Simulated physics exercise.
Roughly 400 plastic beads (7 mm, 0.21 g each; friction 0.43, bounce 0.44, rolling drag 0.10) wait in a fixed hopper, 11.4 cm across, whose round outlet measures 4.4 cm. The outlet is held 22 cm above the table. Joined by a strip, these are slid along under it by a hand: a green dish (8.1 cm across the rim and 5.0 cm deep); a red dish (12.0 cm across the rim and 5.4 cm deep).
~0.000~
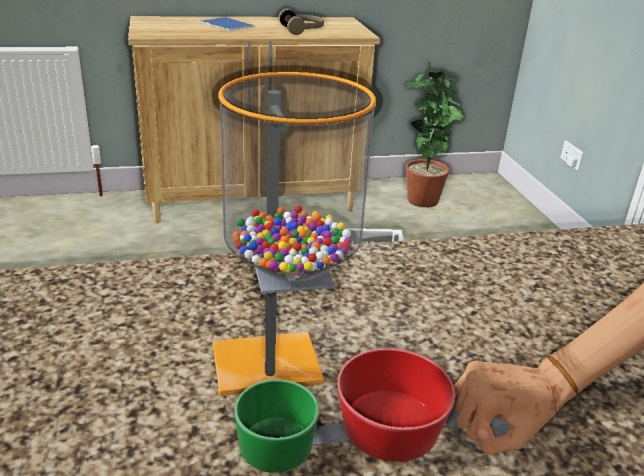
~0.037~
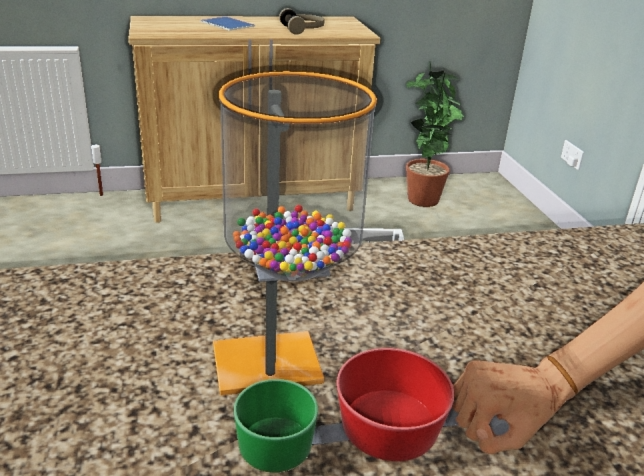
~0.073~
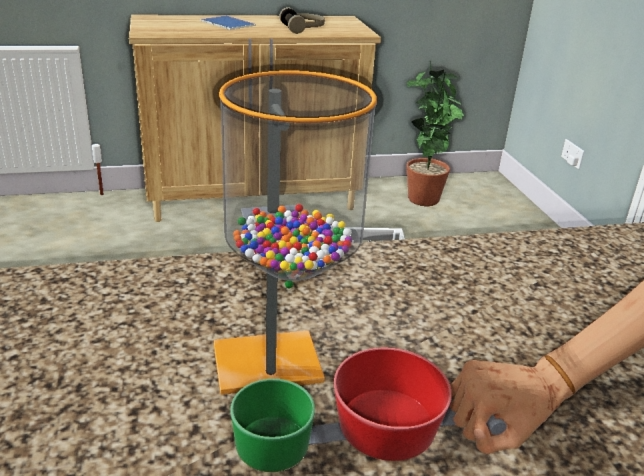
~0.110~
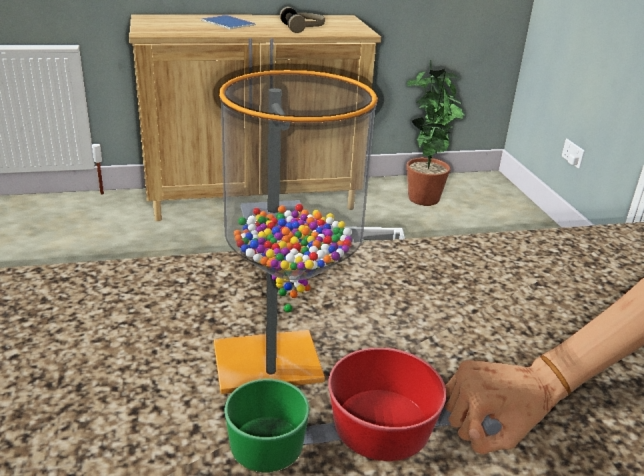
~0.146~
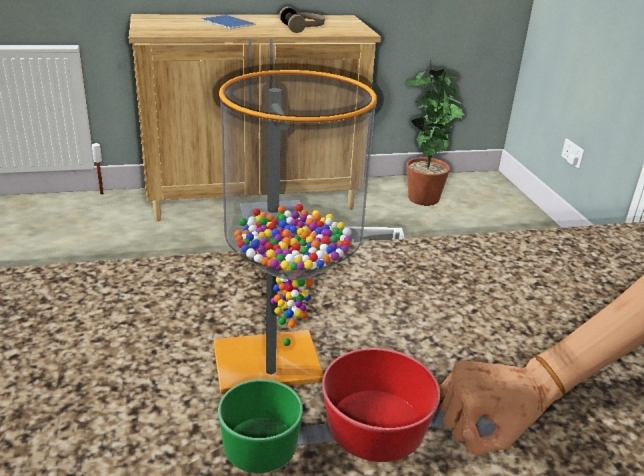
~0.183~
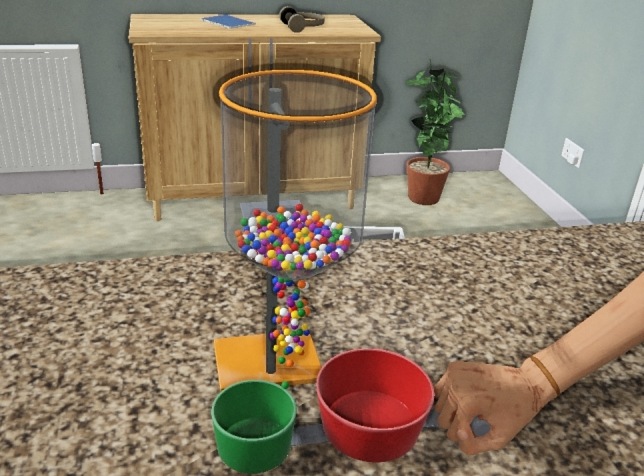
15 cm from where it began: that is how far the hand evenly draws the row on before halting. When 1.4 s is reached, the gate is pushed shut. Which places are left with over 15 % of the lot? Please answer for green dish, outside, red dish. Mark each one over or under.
My marks are as follows: Green dish - under; outside - over; red dish - over.
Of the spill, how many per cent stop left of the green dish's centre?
10 %, roughly.
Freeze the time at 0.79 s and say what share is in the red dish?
75 per cent.
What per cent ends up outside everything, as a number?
20 %, roughly.
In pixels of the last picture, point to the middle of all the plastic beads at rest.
Roughly at (252, 442).
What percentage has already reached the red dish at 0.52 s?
Share at that time: About 30 per cent.
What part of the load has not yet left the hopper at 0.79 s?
Estimate: About 0 percent.
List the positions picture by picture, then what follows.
Dishes slid 0.0 cm; 0 pieces falling; top of the load at (316, 215); green dish at (277, 408); red dish at (396, 386), in the first frame.
Dishes slid 0.1 cm; 0 pieces falling; top of the load at (316, 215), in the second frame.
Dishes slid 0.5 cm; 1 pieces falling; top of the load at (316, 214), in the third frame.
Dishes slid 1.1 cm; 29 pieces falling; top of the load at (316, 214), in the fourth frame.
Dishes slid 1.7 cm; 52 pieces falling; top of the load at (316, 214), in the fifth frame.
Dishes slid 2.4 cm; 64 pieces falling; top of the load at (288, 215); green dish at (254, 408); red dish at (375, 386). They move about 18 cm a second, in the sixth frame.
After 0.52 s, outside 20 %, hopper 15 %, red dish 30 %, green dish 5 %, in the air 25 %; middle of all pieces on or above the table near (284, 380).
After 0.79 s, outside 20 %, red dish 75 %, green dish 5 %; middle of all pieces on or above the table near (261, 440).
Then, at 1.05 s, outside 20 %, red dish 75 %, green dish 5 %; middle of all pieces on or above the table near (244, 445).
After 1.29 s, outside 20 %, red dish 75 %, green dish 5 %; middle of all pieces on or above the table near (243, 444).
At rest (2.0 s), outside 20 %, hopper 0 %, red dish 75 %, green dish 5 %.
